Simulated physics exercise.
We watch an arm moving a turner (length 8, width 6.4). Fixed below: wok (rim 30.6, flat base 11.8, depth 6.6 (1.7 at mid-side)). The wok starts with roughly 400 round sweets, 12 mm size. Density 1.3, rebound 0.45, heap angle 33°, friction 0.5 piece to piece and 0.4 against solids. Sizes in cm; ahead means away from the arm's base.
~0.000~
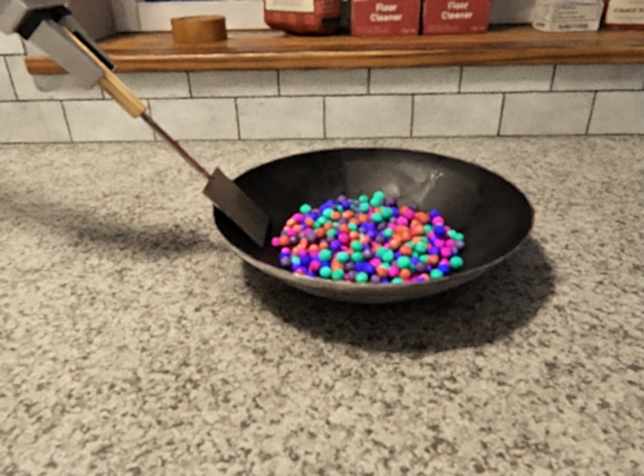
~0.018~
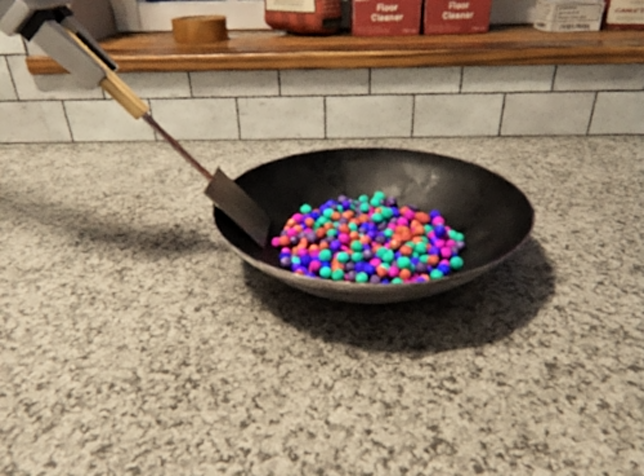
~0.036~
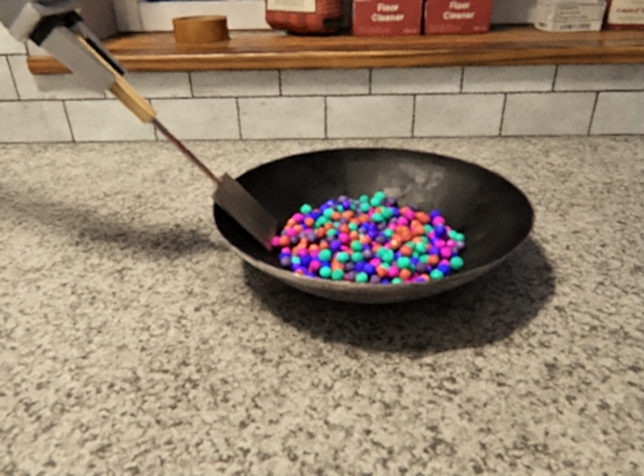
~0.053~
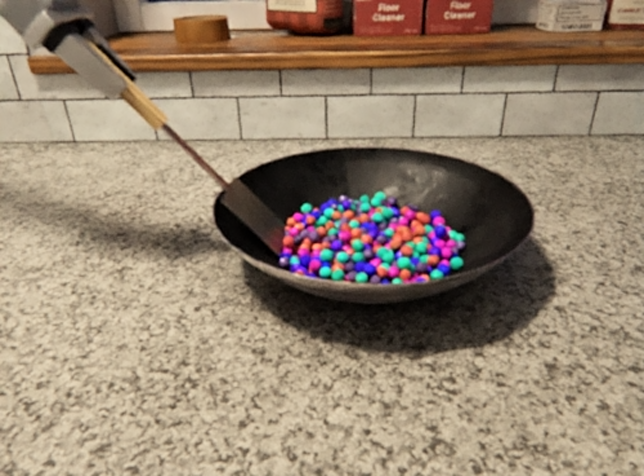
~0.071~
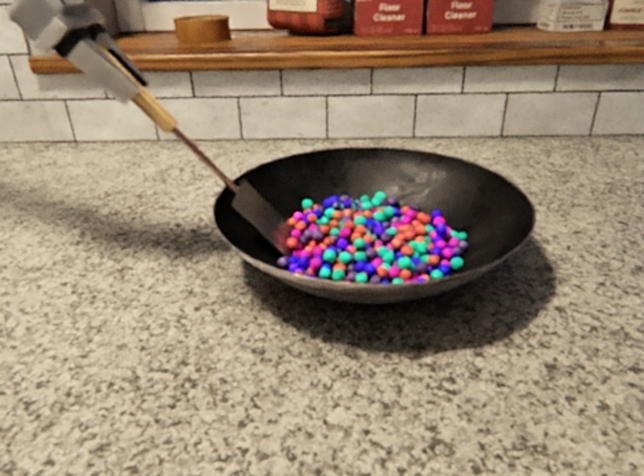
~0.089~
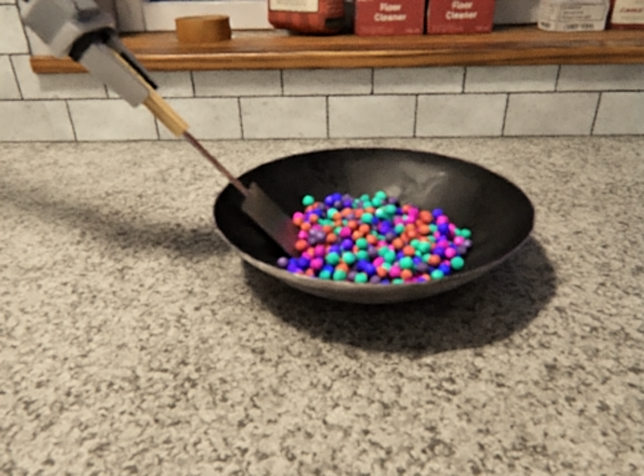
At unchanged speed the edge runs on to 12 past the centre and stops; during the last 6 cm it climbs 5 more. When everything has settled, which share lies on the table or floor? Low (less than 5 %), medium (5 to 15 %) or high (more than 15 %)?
A medium share, 5 to 15 %, ends on the table or floor.
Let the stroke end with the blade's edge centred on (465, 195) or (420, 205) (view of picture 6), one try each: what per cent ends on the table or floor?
About 5 and 0 per cent.
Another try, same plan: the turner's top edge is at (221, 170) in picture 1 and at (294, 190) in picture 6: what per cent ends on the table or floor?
Some 25 per cent.
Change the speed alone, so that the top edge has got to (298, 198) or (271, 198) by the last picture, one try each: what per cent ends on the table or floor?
Some 30 and 25 per cent.
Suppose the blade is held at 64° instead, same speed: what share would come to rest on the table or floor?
It would be near 10 per cent.
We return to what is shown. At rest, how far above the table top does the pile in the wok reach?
About 5.5 cm.
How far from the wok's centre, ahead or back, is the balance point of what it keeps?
Roughly 3.5 cm ahead.
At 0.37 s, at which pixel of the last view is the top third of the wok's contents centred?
At about (453, 218).
After 0.23 s, sloping 50°, highest piece 4 above the table; 401 in the wok.
After 0.37 s, sloping 50°, highest piece 6 above the table; 401 in the wok.
After 0.64 s, sloping 50°, highest piece 6 above the table; 359 in the wok, 37 on the table or floor, 5 on the blade or in flight.
After 1.69 s, sloping 50°, highest piece 5 above the table; 359 in the wok, 42 on the table or floor.
At rest, 359 in the wok, 42 on the table or floor. That is 10 % on the table or floor.
